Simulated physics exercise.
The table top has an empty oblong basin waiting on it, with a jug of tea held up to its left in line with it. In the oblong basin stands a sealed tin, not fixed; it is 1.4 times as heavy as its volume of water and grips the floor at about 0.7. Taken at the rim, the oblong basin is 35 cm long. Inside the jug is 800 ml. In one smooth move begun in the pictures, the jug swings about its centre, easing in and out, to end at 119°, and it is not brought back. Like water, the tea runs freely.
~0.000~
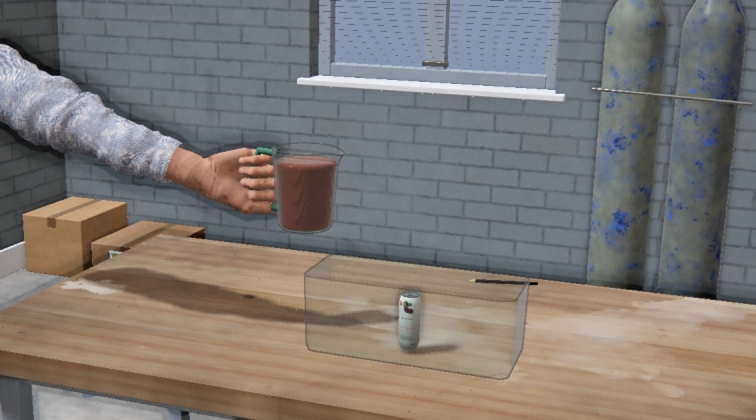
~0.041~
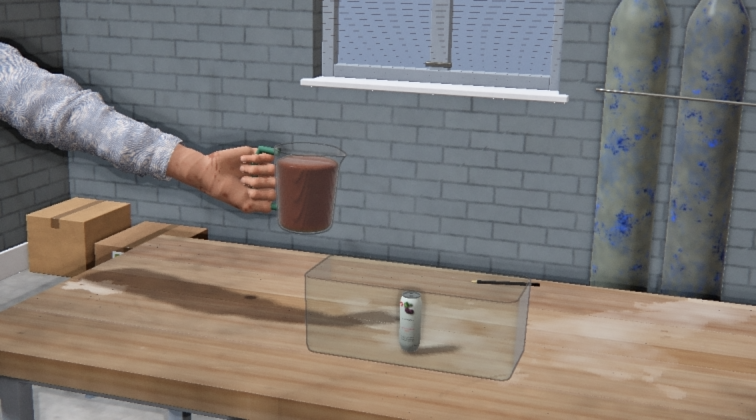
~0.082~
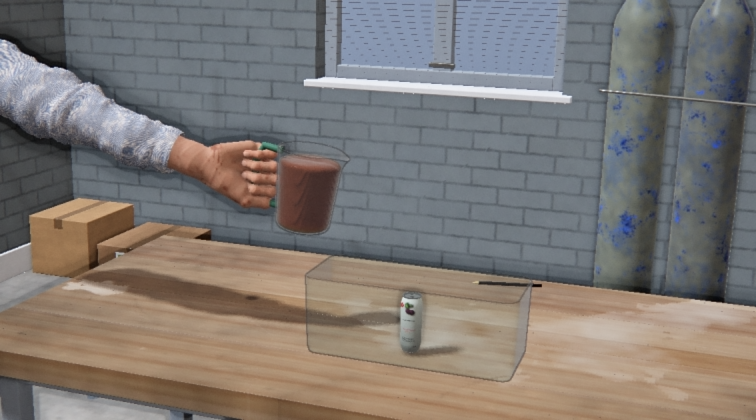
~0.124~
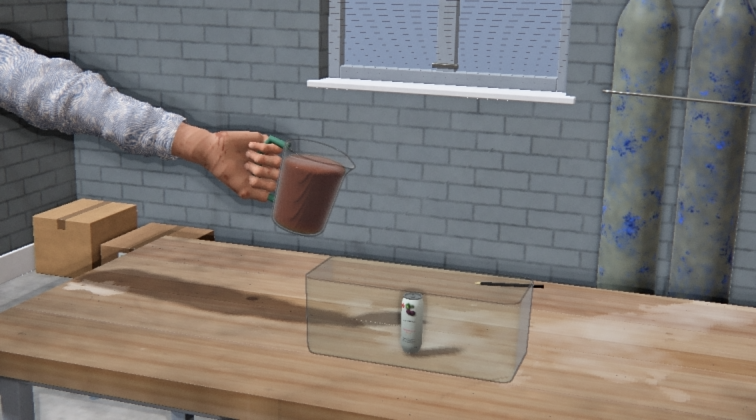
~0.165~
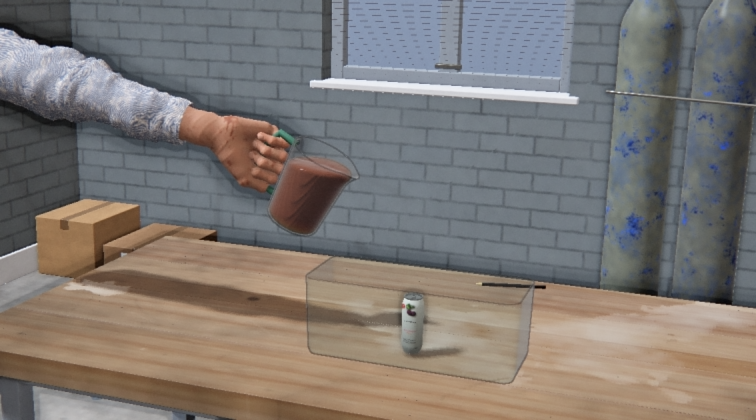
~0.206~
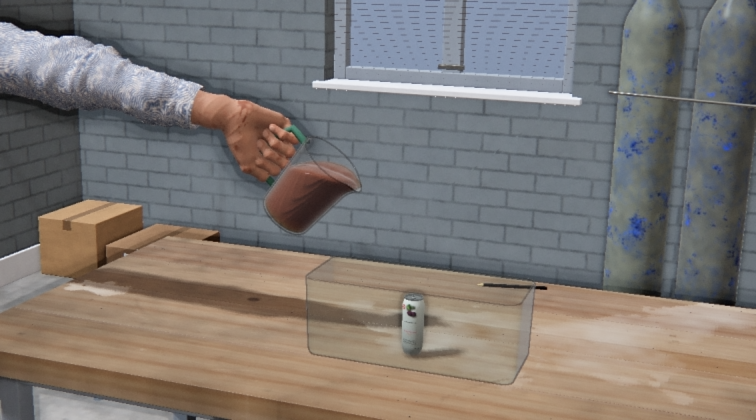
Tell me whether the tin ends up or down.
Up.
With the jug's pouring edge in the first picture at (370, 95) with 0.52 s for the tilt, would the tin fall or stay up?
Then it tips over.
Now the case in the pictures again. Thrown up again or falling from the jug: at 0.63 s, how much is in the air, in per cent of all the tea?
Around 10 percent of the liquid.
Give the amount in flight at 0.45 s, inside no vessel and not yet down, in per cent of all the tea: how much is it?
22 %.
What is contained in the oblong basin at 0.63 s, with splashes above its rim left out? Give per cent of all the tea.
86 %, more or less.
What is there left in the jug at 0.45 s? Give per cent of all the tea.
Roughly 44 percent.
By 0.45 s the tilt is 114° and 44 per cent is still to pour; the tin stands where it began.
By 0.63 s the tilt is 119° and 5 per cent is still to pour; the tin leans 4°.
By 0.82 s the tilt is 119° and 0 per cent is still to pour; the tin stands 1 cm from where it began.
By 1.02 s the tilt is 119° and 0 per cent is still to pour; the tin stands 1 cm from where it began.
At rest the tin stands 1 cm from where it began.
